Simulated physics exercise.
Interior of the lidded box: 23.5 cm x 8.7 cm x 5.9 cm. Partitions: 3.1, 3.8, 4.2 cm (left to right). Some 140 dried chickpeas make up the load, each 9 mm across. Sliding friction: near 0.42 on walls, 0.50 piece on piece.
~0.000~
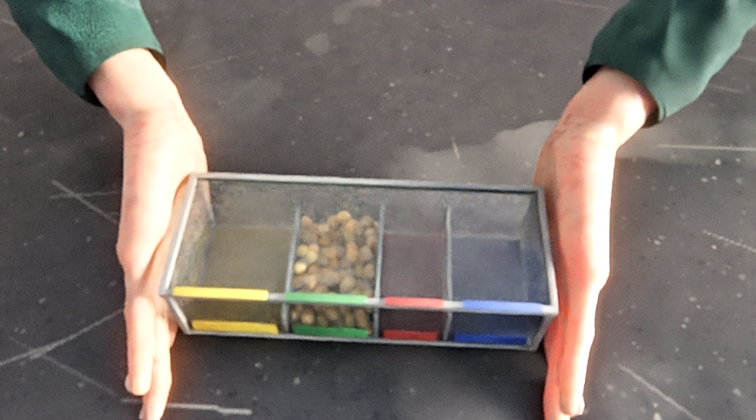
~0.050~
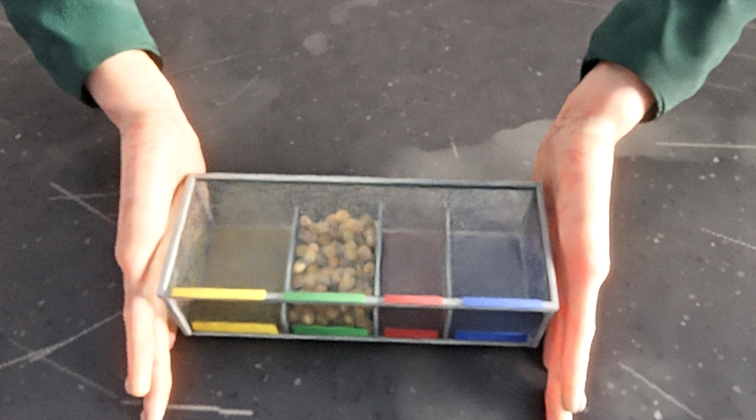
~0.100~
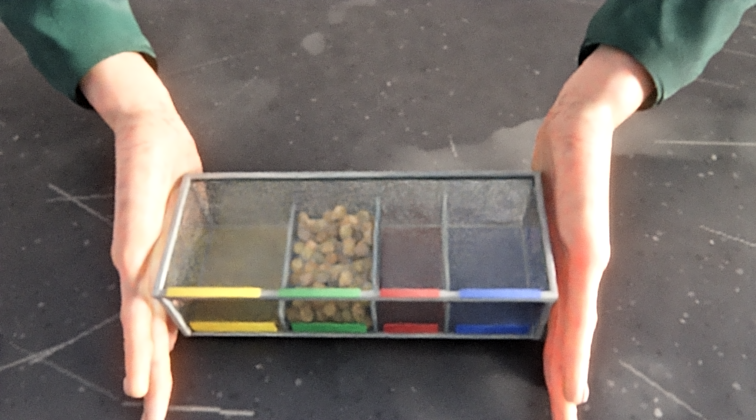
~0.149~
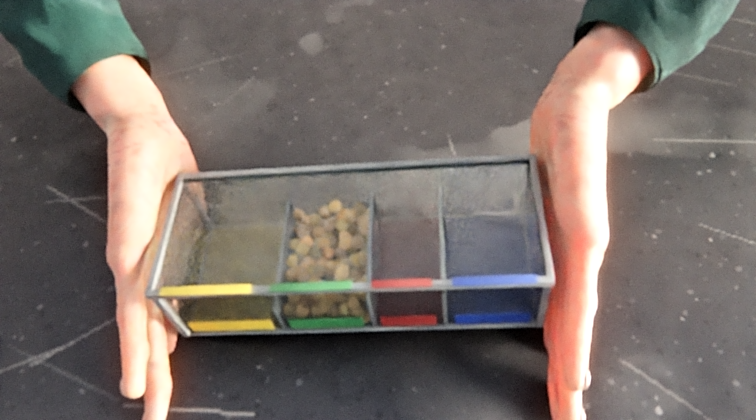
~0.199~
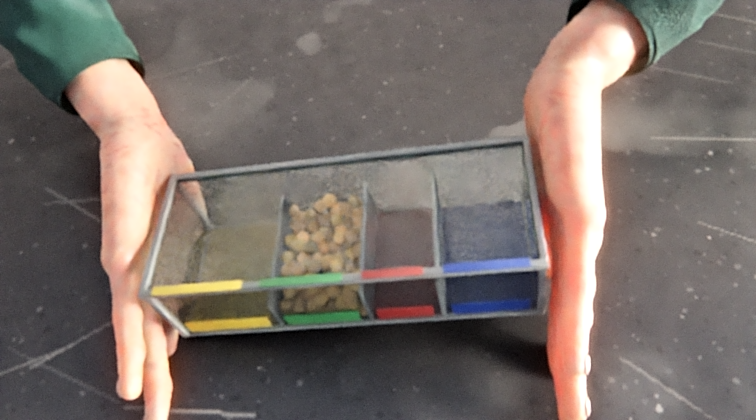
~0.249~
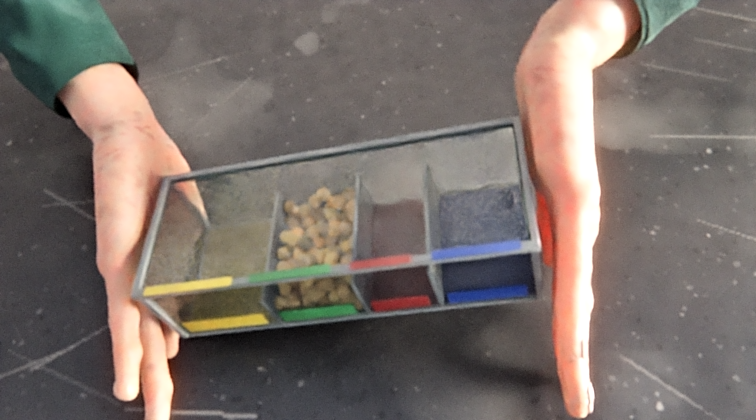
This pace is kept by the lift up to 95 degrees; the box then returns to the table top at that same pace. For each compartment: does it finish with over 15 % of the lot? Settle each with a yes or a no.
For red, no; for blue, no; for green, yes; for yellow, yes.
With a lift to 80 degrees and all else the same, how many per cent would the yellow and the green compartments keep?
Shares: Yellow 25, green 75, in per cent.
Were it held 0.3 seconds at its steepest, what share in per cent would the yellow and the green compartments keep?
Result - yellow: 70 %; green: 30 %.
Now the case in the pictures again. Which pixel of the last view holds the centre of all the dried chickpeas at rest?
Somewhere around (246, 260) in the final frame.
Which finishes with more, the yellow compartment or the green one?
Result: Yellow has more.
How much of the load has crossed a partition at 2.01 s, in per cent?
It comes to some 65 per cent.
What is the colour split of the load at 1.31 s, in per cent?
Red 0, blue 0, green 75, yellow 25.
Then, at 1.31 s, tilt 95 degrees; green 75 %, yellow 25 %.
After 2.01 s, tilt 43 degrees; green 35 %, yellow 65 %.
After 2.75 s, tilt 0 degrees; green 35 %, yellow 65 %.
By 3.3 s all is still; red 0 %, blue 0 %, green 35 %, yellow 65 %.
